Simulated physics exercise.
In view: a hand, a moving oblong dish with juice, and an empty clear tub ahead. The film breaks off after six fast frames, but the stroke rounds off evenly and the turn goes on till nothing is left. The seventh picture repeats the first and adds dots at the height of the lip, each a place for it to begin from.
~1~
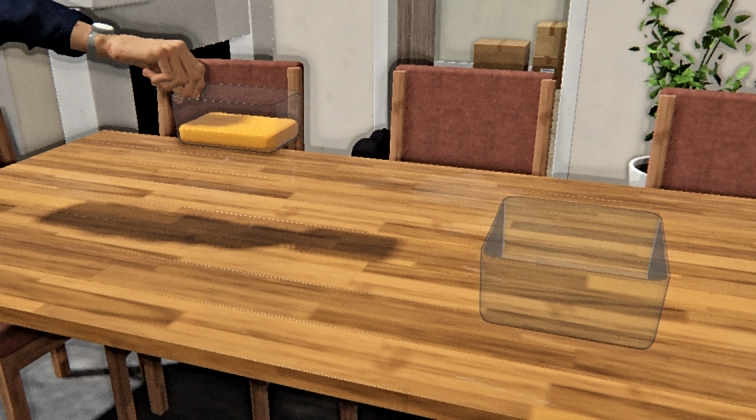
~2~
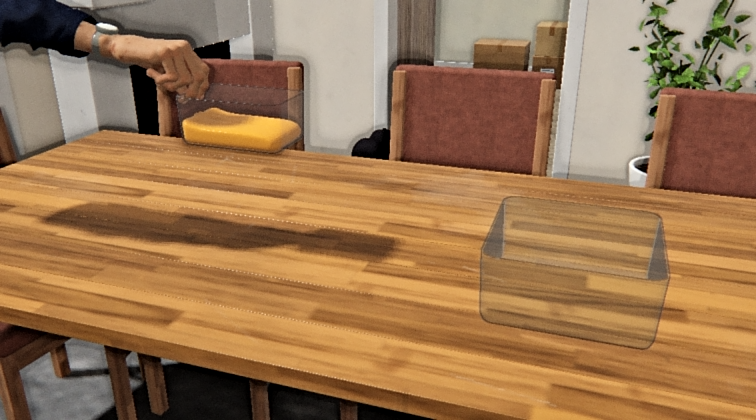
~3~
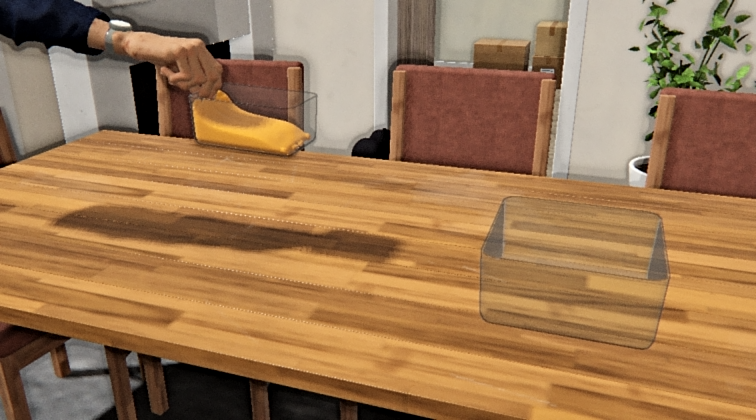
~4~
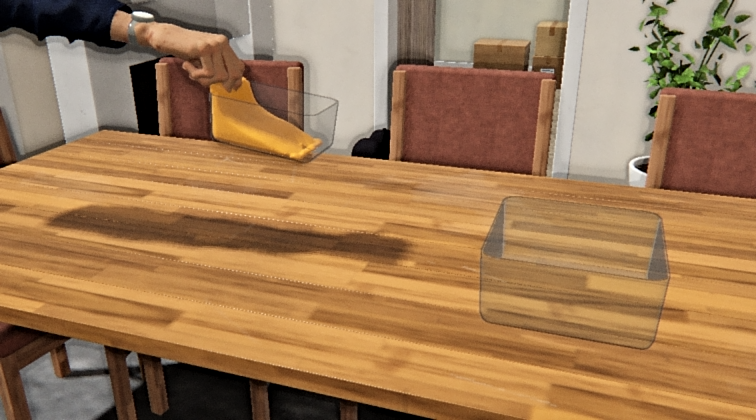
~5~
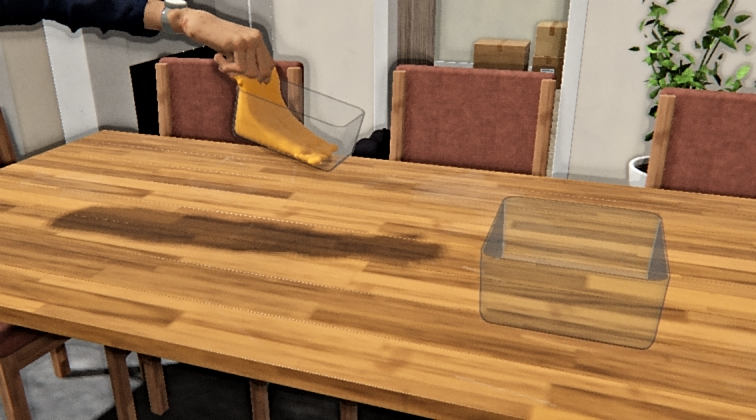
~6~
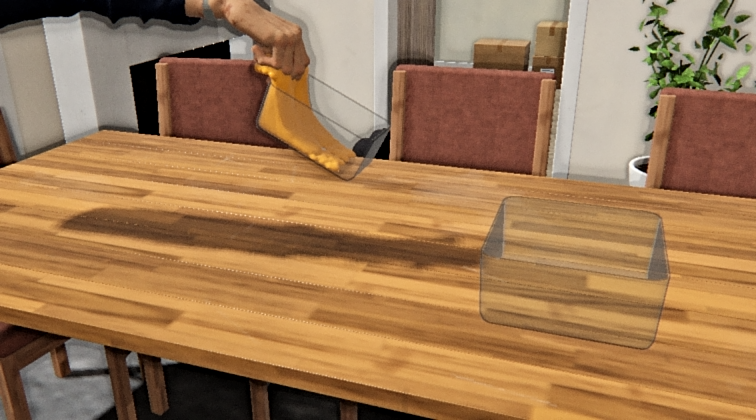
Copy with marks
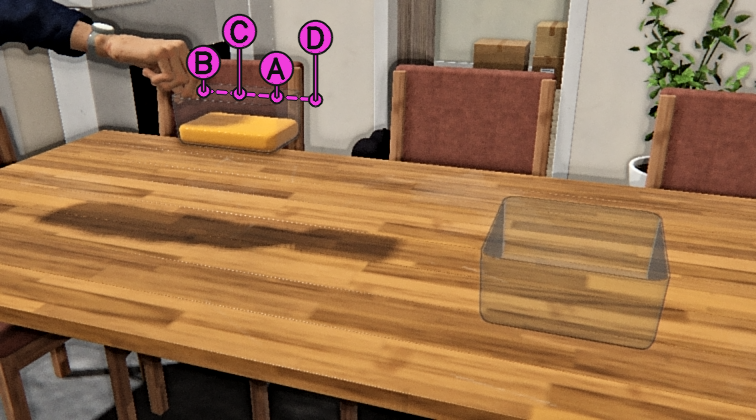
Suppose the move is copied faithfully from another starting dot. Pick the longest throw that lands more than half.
Choose D.
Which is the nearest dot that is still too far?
That is dot A.
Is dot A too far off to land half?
Yes.
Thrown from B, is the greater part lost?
Yes.
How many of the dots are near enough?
One.
On the marked copy, A at (276, 96); B at (203, 90); C at (239, 93); D at (315, 99).
If A is chosen, about 32 % lands in the tub, 59 % falls short and 9 % goes beside or beyond.
If B is chosen, about 3 % lands in the tub, 94 % falls short and 3 % goes beside or beyond.
If C is chosen, about 20 % lands in the tub, 73 % falls short and 6 % goes beside or beyond.
If D is chosen, about 70 % lands in the tub, 24 % falls short and 6 % goes beside or beyond.
